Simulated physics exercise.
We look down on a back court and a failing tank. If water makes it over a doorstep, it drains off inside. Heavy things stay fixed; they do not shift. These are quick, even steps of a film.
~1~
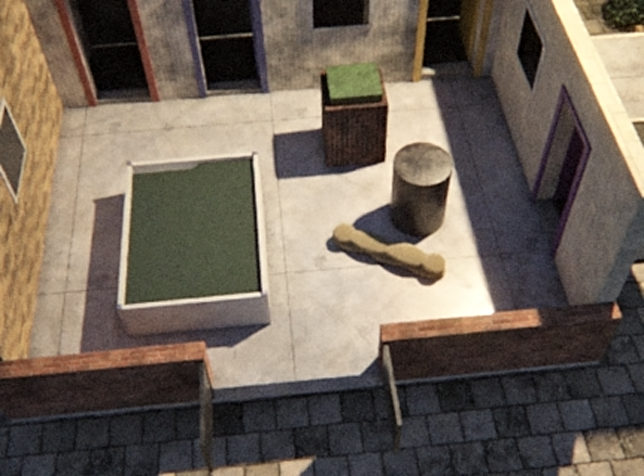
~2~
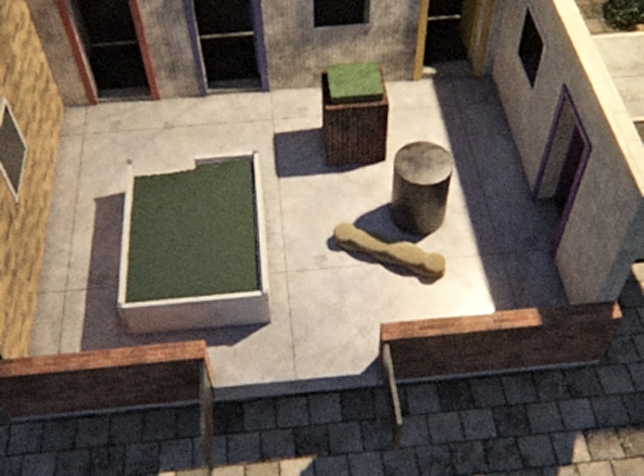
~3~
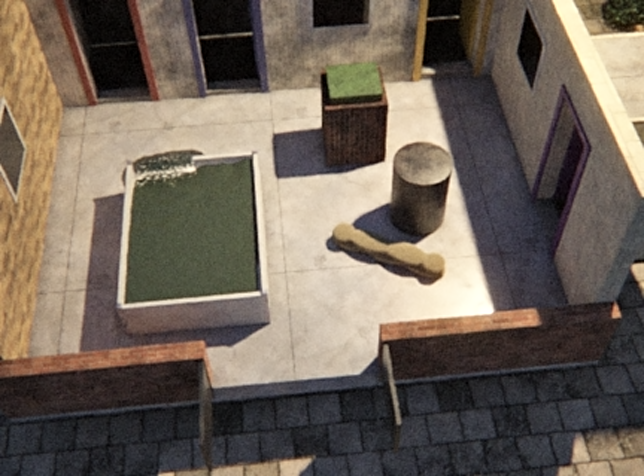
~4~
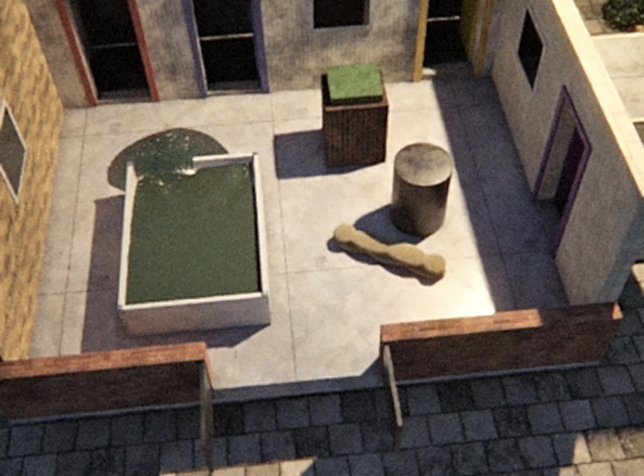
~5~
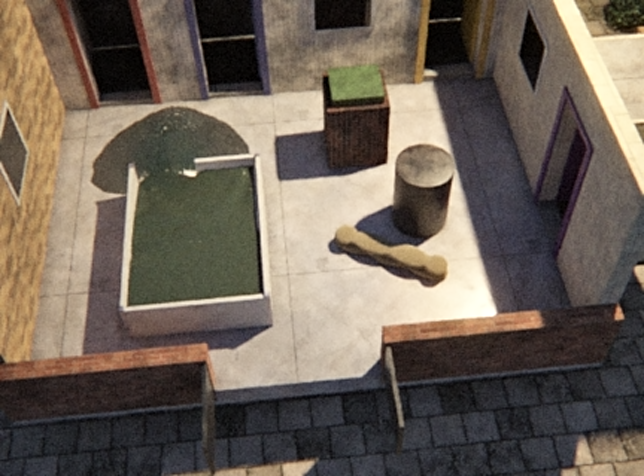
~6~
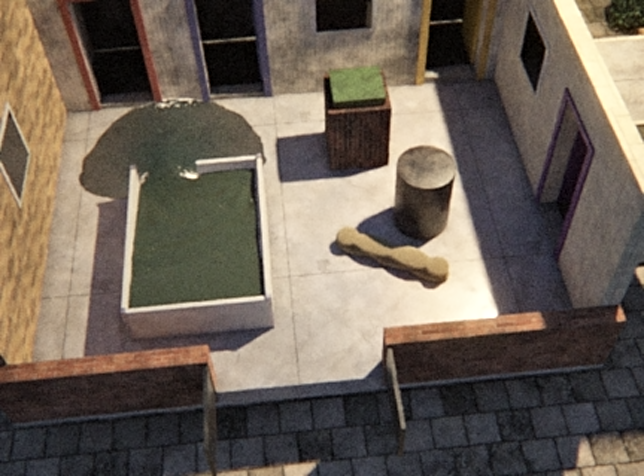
Dark green water pours from the far side of a tank and spreads across the court.
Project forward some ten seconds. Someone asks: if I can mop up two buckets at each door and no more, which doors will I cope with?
The red door: Too much for you; the blue door: Too much for you; the purple door: You will cope; the yellow door: You will cope.
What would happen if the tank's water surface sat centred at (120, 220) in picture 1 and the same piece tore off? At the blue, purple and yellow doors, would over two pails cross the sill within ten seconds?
Door by door, the blue door remains beneath it, the purple door remains beneath it, and the yellow door remains beneath it.
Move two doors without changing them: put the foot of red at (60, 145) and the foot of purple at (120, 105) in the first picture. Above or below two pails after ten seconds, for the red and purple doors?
One by one: Red lets more in; purple goes over.
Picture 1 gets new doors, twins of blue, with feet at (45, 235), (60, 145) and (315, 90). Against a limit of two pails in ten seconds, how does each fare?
As listed: Keeps below it, goes over, is under.
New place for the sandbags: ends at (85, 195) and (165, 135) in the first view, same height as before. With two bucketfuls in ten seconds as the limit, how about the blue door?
Lab note - blue door overshoots.
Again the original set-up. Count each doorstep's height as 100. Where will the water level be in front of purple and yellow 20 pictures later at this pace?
Depth ratios, approx.: 0 and 20 percent.
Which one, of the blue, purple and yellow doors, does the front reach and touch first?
I say the blue one.
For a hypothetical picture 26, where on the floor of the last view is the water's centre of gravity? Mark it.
Roughly at (196, 202).
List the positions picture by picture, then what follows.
In the first picture, the water tank at (194, 228) is whole and still.
In the second picture, the front is at a hidden place, out from the gap on the water tank's far side.
In the third picture, water pours out on the water tank's far side and has run to (193, 155).
In the fourth picture, water pours out on the water tank's far side and has run to (182, 132).
In the fifth picture, water pours out on the water tank's far side and has run to (184, 110).
In the sixth picture, the front is at (141, 108), out from the gap on the water tank's far side.
A moment on, water covers 20 % of the floor; the red door over two buckets in, the blue door under two buckets in, the purple door not reached, the yellow door not reached.
Next, water covers 25 % of the floor; the red door far over two buckets in, the blue door over two buckets in, the purple door not reached, the yellow door not reached.
Then, water covers 40 % of the floor; the red door far over two buckets in, the blue door over two buckets in, the purple door not reached, the yellow door wet at the sill, nothing in.
Later, water covers 65 % of the floor; the red door far over two buckets in, the blue door far over two buckets in, the purple door wet at the sill, nothing in, the yellow door wet at the sill, nothing in.
In the end, water covers 90 % of the floor; the red door far over two buckets in, the blue door far over two buckets in, the purple door wet at the sill, nothing in, the yellow door wet at the sill, nothing in.
